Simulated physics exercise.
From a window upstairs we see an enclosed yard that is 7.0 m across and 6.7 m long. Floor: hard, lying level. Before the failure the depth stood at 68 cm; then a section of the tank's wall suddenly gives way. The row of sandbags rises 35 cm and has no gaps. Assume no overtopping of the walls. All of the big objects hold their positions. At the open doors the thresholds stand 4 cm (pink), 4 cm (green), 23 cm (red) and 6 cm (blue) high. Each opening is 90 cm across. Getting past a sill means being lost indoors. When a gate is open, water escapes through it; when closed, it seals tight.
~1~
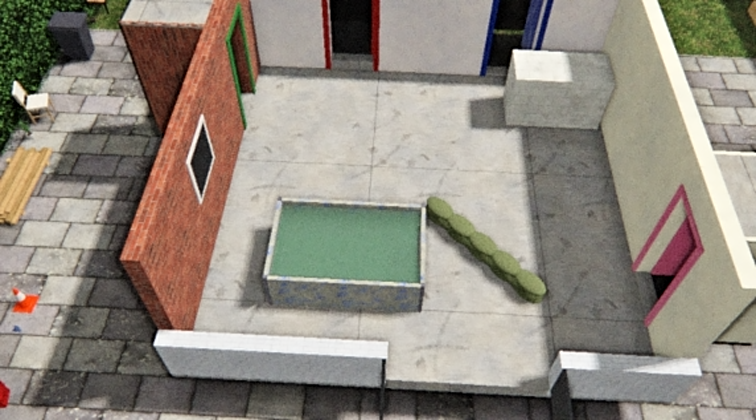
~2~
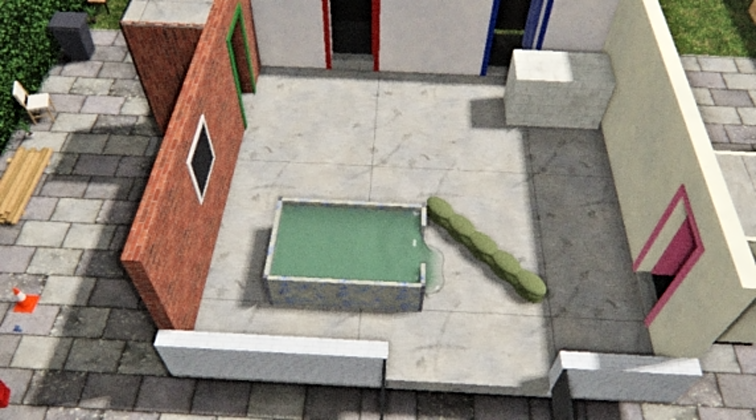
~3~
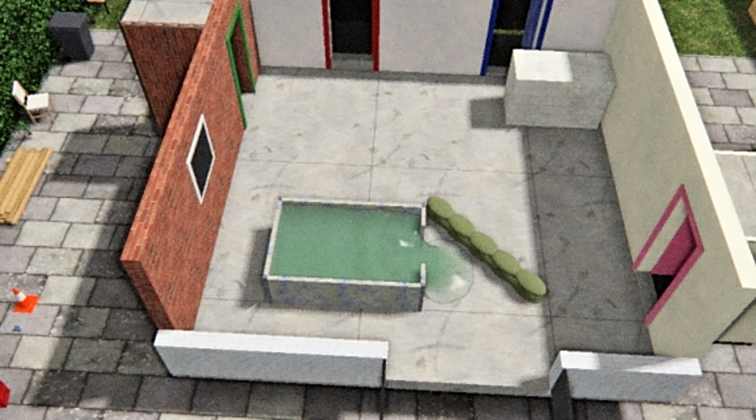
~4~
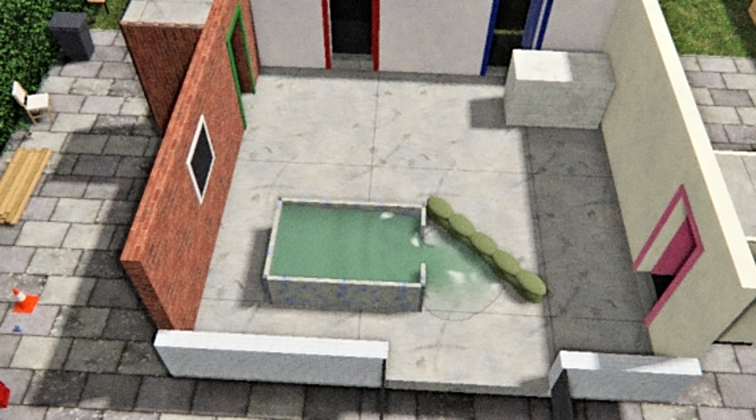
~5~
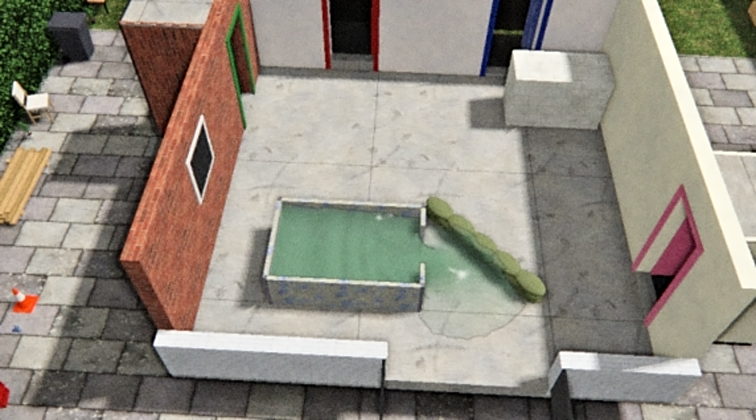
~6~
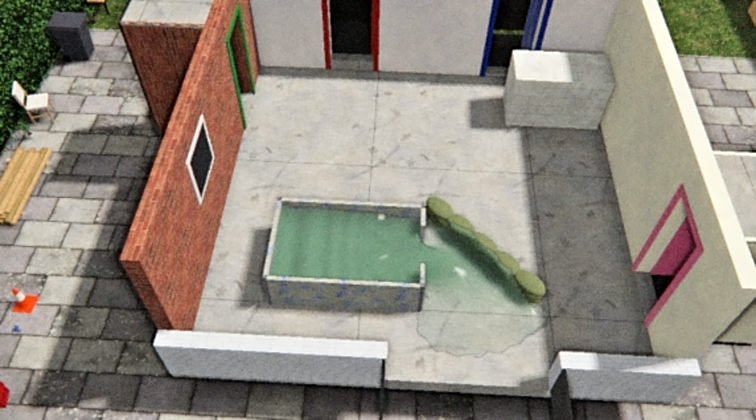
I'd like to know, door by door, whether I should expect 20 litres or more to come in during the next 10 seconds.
Here is what to expect: At the pink door, that much or more; at the green door, not that much; at the red door, not that much; at the blue door, not that much.
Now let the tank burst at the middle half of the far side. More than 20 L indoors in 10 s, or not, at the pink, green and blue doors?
Here's how it goes: Pink falls short, green exceeds it, blue exceeds it.
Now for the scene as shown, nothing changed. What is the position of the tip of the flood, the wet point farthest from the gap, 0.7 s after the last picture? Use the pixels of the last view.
Location: Approx. (646, 378) in the last view.
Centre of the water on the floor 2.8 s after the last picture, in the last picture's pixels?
Around (424, 272).
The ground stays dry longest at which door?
I'd say the blue one.
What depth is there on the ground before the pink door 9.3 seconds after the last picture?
I'd put it at around 5.0 cm deep.
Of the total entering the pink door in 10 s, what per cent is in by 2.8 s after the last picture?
Share by then: ~ 15 %.
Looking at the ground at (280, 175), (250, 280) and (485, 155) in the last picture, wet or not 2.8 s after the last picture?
In turn: Under water, dry, still dry.
Then, 0.7 s after the last picture water covers 10 % of the floor and is deepest (45 cm) near (471, 258); pink door not reached, green door not reached, red door not reached, blue door not reached.
Then, 1.5 s after the last picture water covers 20 % of the floor and is deepest (40 cm) near (471, 258); pink door 4 cm at the sill, 0 L in, green door not reached, red door not reached, blue door not reached.
Then, 2.8 s after the last picture water covers 35 % of the floor and is deepest (28 cm) near (471, 258); pink door 8 cm at the sill, 6 L in, green door not reached, red door not reached, blue door not reached.
Then, 5.3 s after the last picture water covers 55 % of the floor and is deepest (19 cm) near (471, 258); pink door 7 cm at the sill, 29 L in, green door 3 cm at the sill, 0 L in, red door not reached, blue door not reached.
Then, 9.3 s after the last picture water covers 75 % of the floor and is deepest (11 cm) near (460, 258); pink door 5 cm at the sill, 43 L in, green door 2 cm at the sill, 0 L in, red door 5 cm at the sill, 0 L in, blue door 1 cm at the sill, 0 L in.
